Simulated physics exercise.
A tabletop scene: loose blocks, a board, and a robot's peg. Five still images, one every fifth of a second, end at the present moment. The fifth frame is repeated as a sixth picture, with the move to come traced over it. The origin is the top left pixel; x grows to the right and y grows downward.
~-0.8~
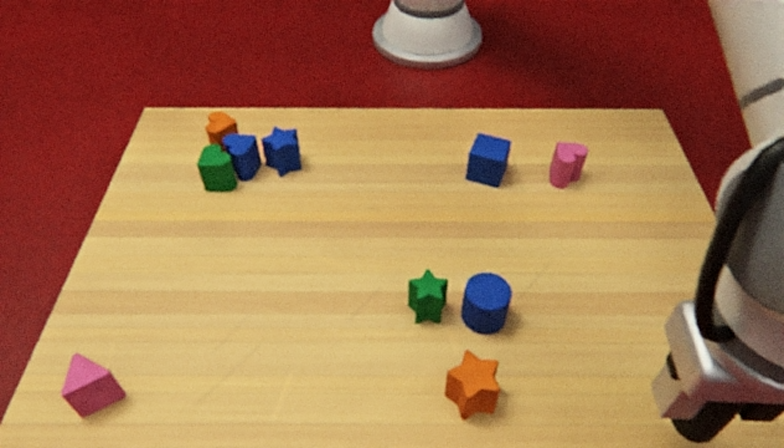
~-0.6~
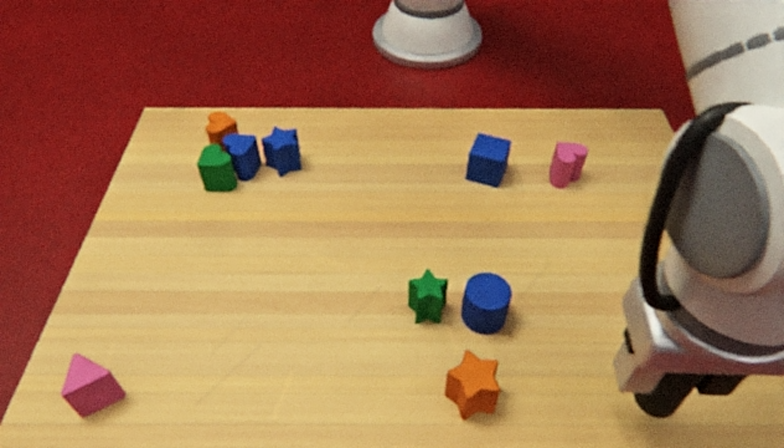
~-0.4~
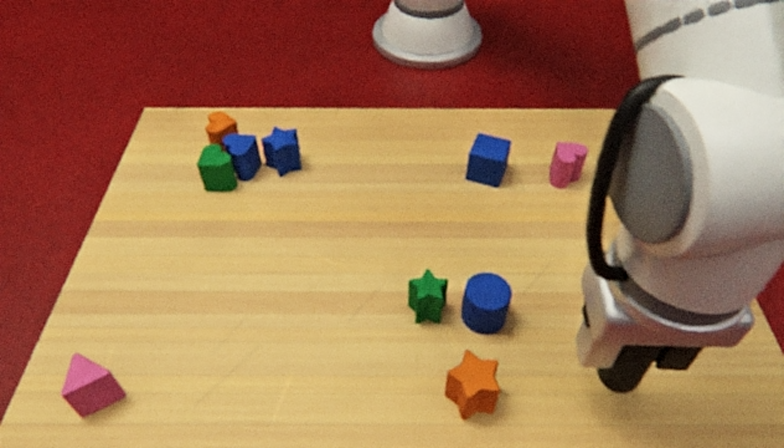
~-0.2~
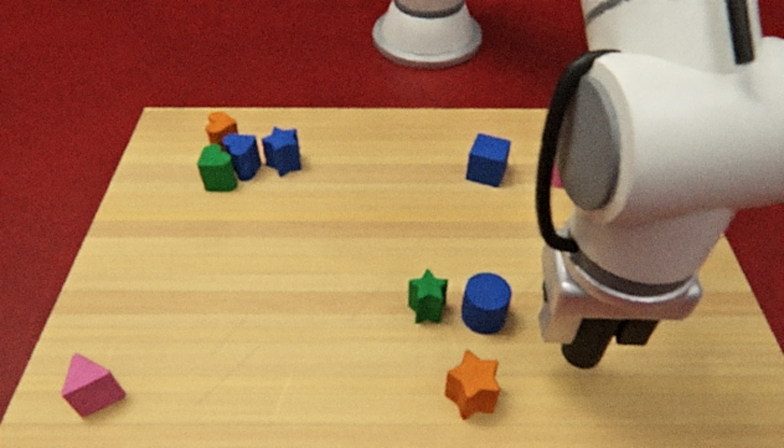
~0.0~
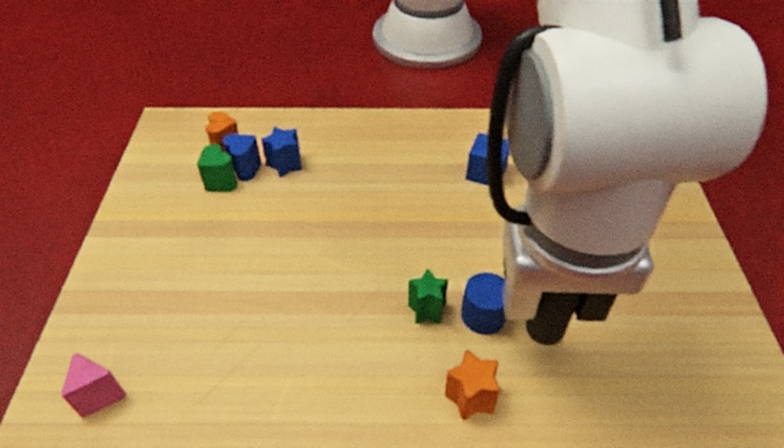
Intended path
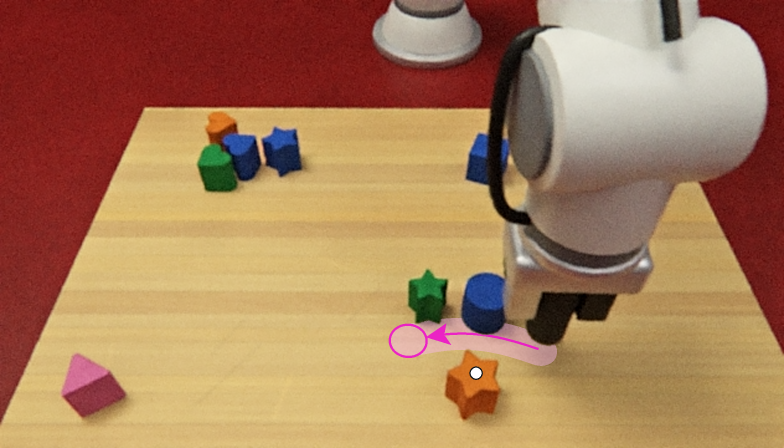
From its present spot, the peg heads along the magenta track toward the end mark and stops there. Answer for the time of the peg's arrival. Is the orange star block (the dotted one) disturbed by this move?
That block is not shifted.
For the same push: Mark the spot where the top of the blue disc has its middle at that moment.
It sits at (453, 274).
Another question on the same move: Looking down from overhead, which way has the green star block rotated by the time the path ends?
Bird's-eye view: Counterclockwise.
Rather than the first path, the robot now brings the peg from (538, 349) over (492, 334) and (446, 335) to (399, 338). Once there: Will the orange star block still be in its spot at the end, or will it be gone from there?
If the peg follows that path, the orange star block stays in its place.
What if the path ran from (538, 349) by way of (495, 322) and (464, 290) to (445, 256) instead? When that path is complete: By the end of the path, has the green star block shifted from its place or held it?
That one moves away.
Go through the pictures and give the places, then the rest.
Lower end of the peg at (692, 424), tops of blocks, green star block at (429, 284), orange star block at (476, 373), blue disc at (489, 290), in the first picture.
Peg at (654, 400), blocks as before, in the second picture.
Peg at (617, 376), blocks as before, in the third picture.
Peg at (580, 353), blocks as before, in the fourth picture.
Peg at (545, 331), green star block at (429, 284), orange star block at (476, 373), blue disc at (489, 290), in the fifth picture.
The drawn path runs from (538, 349) via (494, 337) and (451, 334), ending at (408, 341); the dot is on the orange star block.
On the path given first. One third of the way, peg at (499, 318); blue disc at (474, 282).
Two thirds of the way, peg at (453, 315); green star block at (415, 279), turned 25° anticlockwise; blue disc at (453, 274).
At the end, peg at (409, 322); green star block at (415, 279), turned 25° anticlockwise; orange star block not moved; blue disc at (453, 274).
